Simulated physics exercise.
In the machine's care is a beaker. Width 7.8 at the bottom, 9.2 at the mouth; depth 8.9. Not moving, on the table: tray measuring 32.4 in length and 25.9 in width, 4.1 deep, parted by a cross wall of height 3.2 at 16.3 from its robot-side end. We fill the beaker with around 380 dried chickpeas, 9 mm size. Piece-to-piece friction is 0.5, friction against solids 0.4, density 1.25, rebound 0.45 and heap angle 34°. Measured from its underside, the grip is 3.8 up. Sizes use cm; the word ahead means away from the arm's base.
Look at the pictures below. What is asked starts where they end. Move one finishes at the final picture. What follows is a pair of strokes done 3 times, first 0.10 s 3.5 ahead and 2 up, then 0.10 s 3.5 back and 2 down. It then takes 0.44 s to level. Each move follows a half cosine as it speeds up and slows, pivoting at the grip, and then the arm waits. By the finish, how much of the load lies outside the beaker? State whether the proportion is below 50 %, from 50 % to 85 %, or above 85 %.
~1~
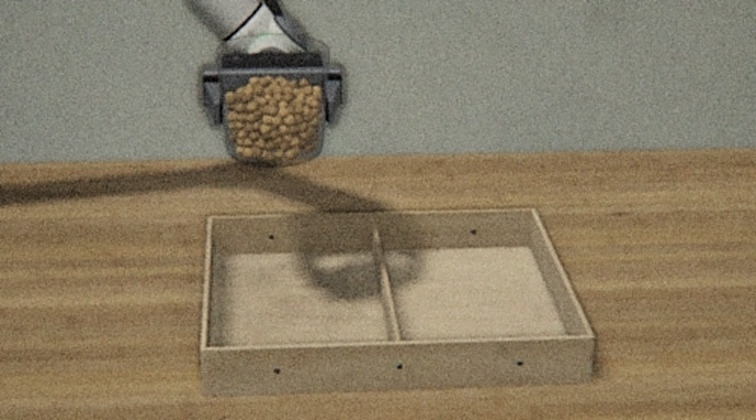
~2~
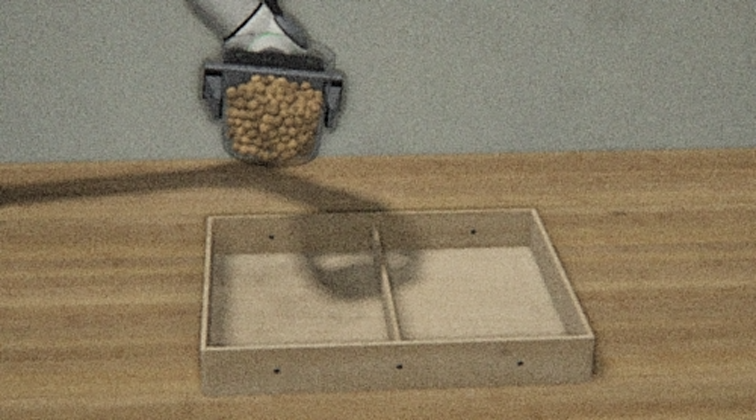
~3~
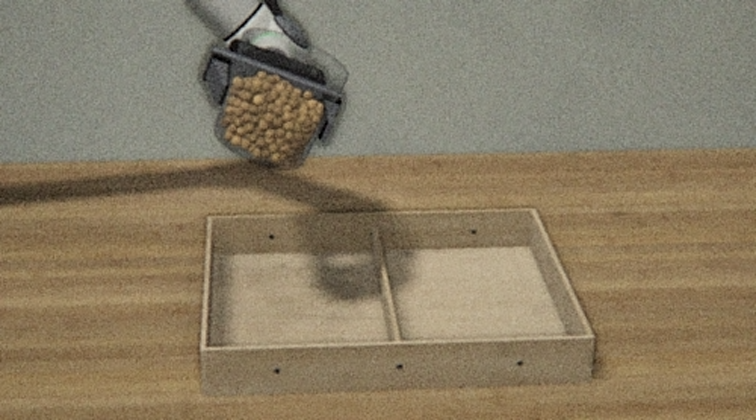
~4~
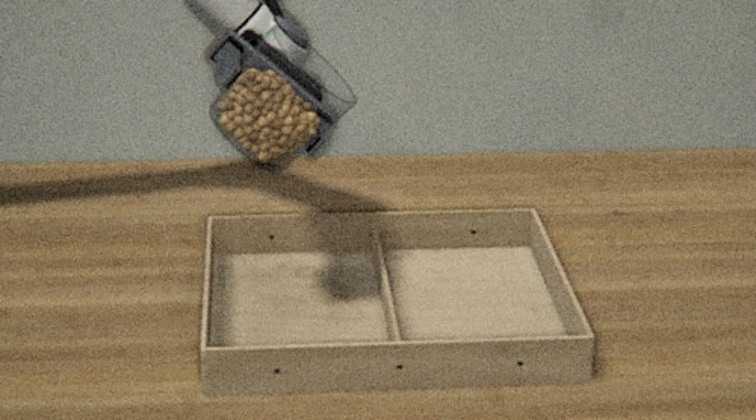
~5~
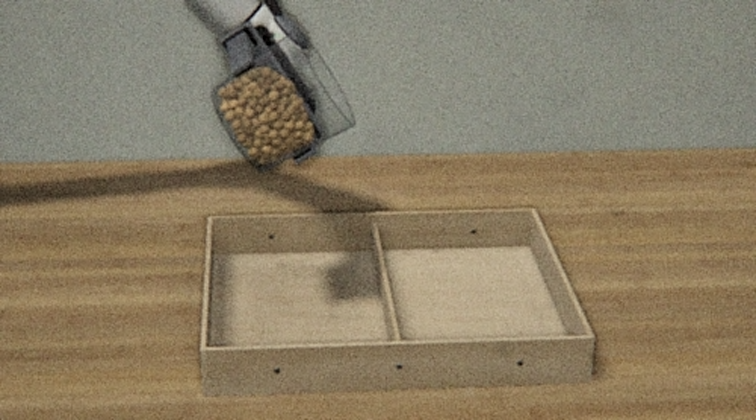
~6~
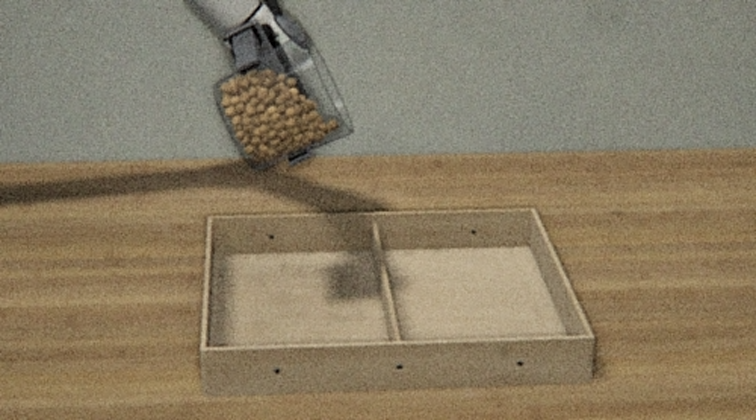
The proportion is from 50 % to 85 %.
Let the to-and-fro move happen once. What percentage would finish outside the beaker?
I'd expect close to 45 per cent then.
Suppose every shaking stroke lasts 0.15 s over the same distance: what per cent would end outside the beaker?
About 35 per cent, then.
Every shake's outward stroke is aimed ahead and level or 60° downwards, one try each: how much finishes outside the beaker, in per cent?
Estimates, in order: 50 % then 10 %.
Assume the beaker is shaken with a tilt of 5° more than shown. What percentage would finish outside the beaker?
Near 75 %.
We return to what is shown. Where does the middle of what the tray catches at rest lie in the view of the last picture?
About (462, 306).
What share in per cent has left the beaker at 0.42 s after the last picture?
Share out so far: Close to 55 %.
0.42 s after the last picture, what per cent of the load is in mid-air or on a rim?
Estimated fraction: Near 15 %.
Then, 0.42 s after the last picture, tilted 64° forward, highest piece 23 above the table; 179 in the beaker, 135 in the far-side part, 11 in the robot-side part, 56 in flight or on a rim.
Then, 0.83 s after the last picture, tilted 29° forward, highest piece 22 above the table; 210 in the far-side part, 131 in the beaker, 38 in the robot-side part, 2 on the table or floor.
Then, 1.24 s after the last picture, level, highest piece 23 above the table; 209 in the far-side part, 131 in the beaker, 38 in the robot-side part, 3 on the table or floor.
Then, 2.29 s after the last picture, level, highest piece 22 above the table; 209 in the far-side part, 131 in the beaker, 38 in the robot-side part, 3 on the table or floor.
Final count, 209 in the far-side part, 131 in the beaker, 38 in the robot-side part, 3 on the table or floor. That is 66 % outside the beaker.
